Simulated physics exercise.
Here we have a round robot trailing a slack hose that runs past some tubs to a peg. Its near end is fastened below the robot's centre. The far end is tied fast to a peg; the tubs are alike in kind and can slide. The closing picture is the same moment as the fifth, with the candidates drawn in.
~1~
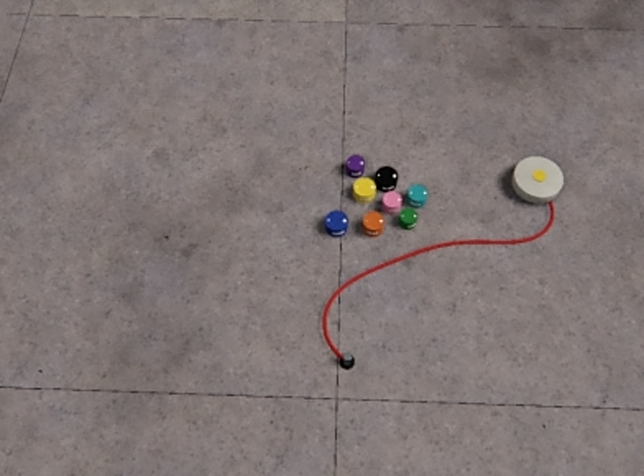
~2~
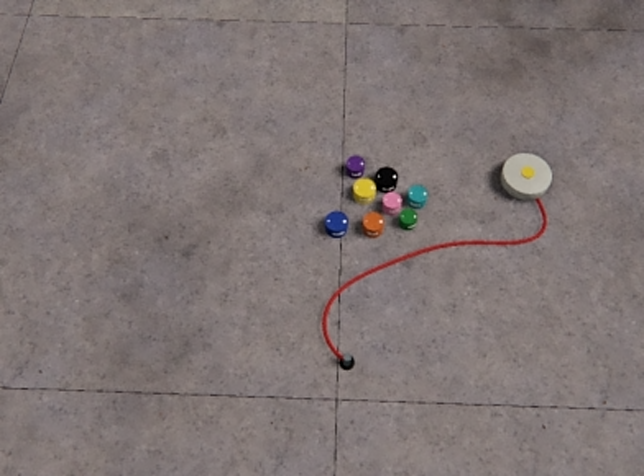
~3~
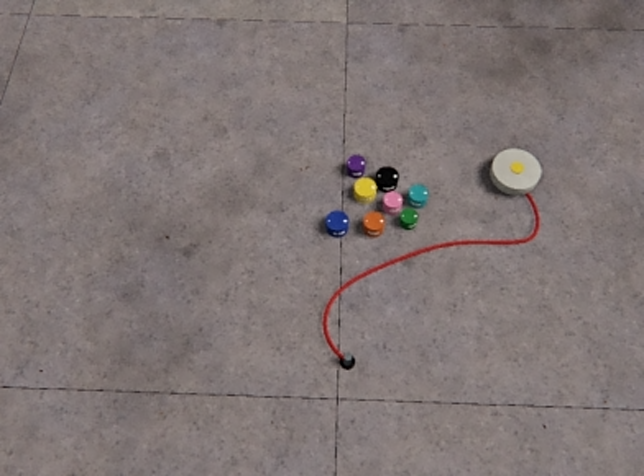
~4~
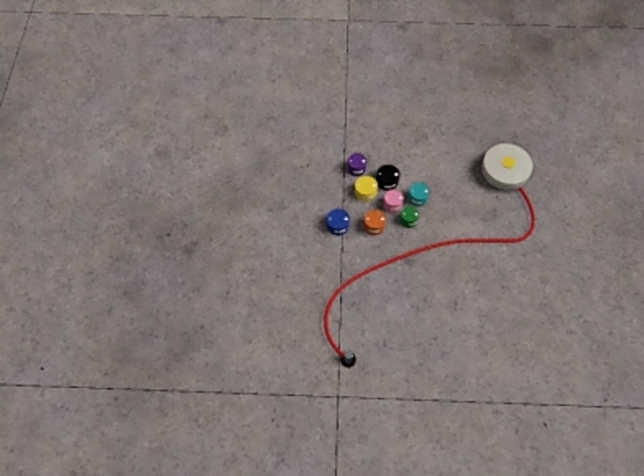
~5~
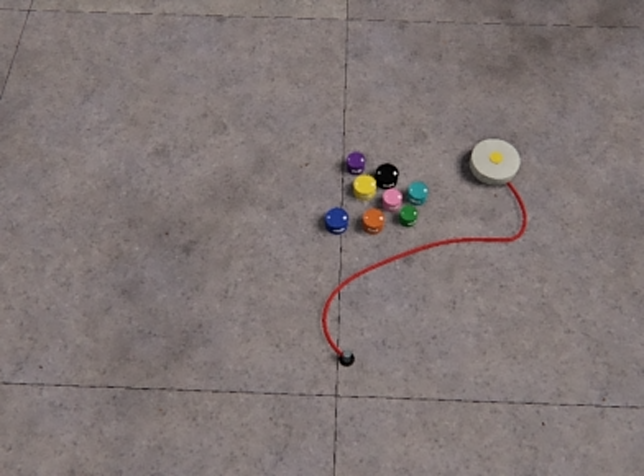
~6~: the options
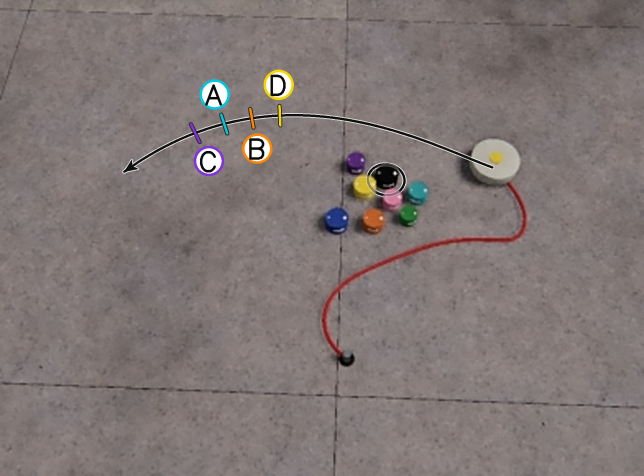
The footage shows a pale round robot with a yellow centre gliding slowly left and slightly upward on a grey tiled floor, trailing a red cord tied to a small dark peg, while a cluster of colourful tubs stays still.
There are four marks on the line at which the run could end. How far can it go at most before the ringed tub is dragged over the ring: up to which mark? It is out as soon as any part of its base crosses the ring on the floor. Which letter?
D is the last safe stop.
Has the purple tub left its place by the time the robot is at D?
By then, no.
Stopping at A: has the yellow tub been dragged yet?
By then, yes.
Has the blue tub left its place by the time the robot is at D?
No.
On the copy, A at (224, 124); B at (252, 118); C at (195, 133); D at (280, 116); the ring at (386, 180); the route from (492, 167) via (302, 115) to (124, 172).
On D. First, robot (419, 134); black tub (387, 177).
Then, robot (346, 114); black tub (387, 177).
Finally, robot (280, 111); pink tub (382, 203); black tub (386, 177); turquoise tub (399, 196); green tub (402, 214); the black tub is still in its ring.
By contrast, A drags the ringed tub to (346, 183); B drags the ringed tub to (368, 180); C drags the ringed tub to (328, 189).
